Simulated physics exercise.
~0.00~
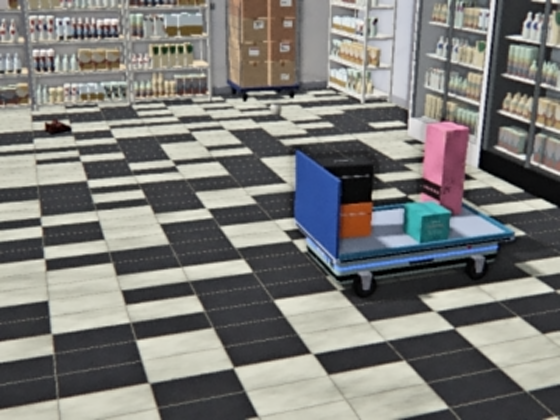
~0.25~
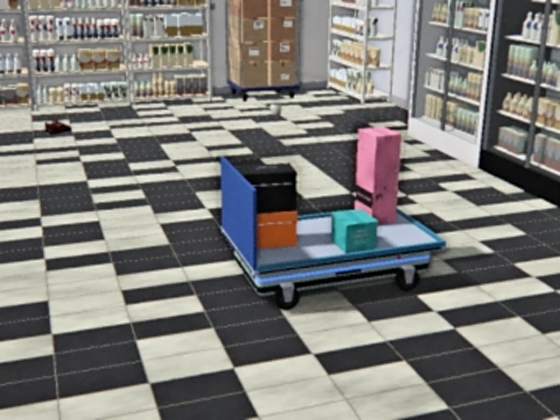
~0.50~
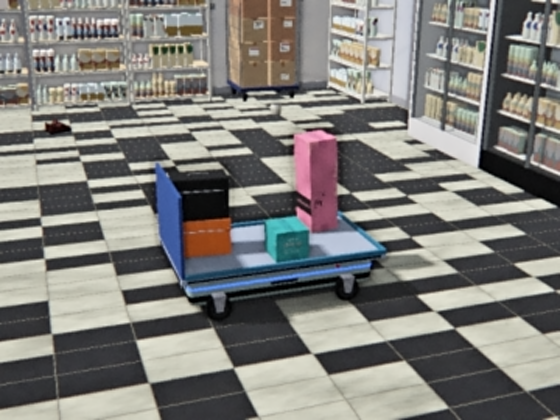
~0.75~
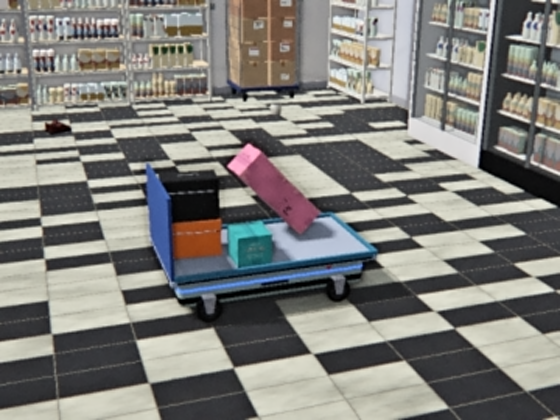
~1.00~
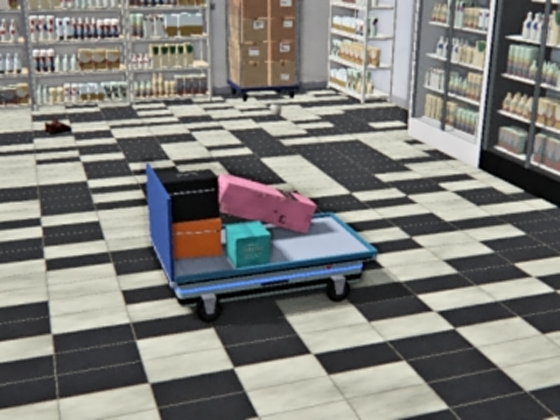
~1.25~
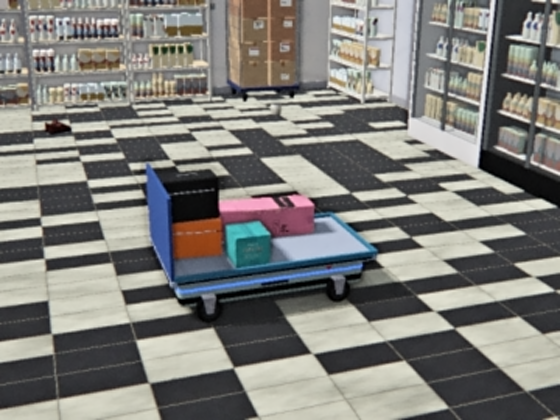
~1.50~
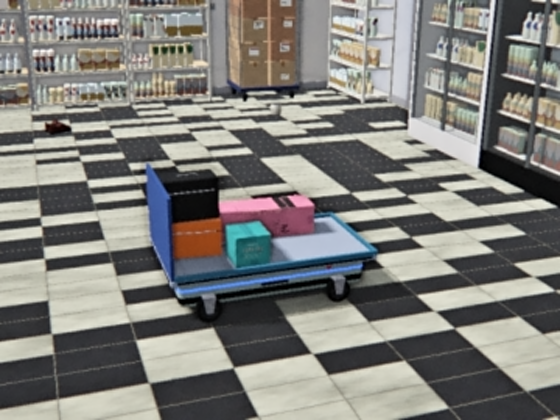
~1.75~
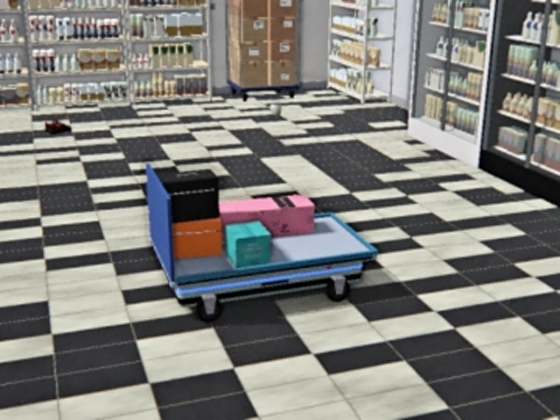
A pink box on a cart rolling left topples leftward as the cart stops and lies flat.
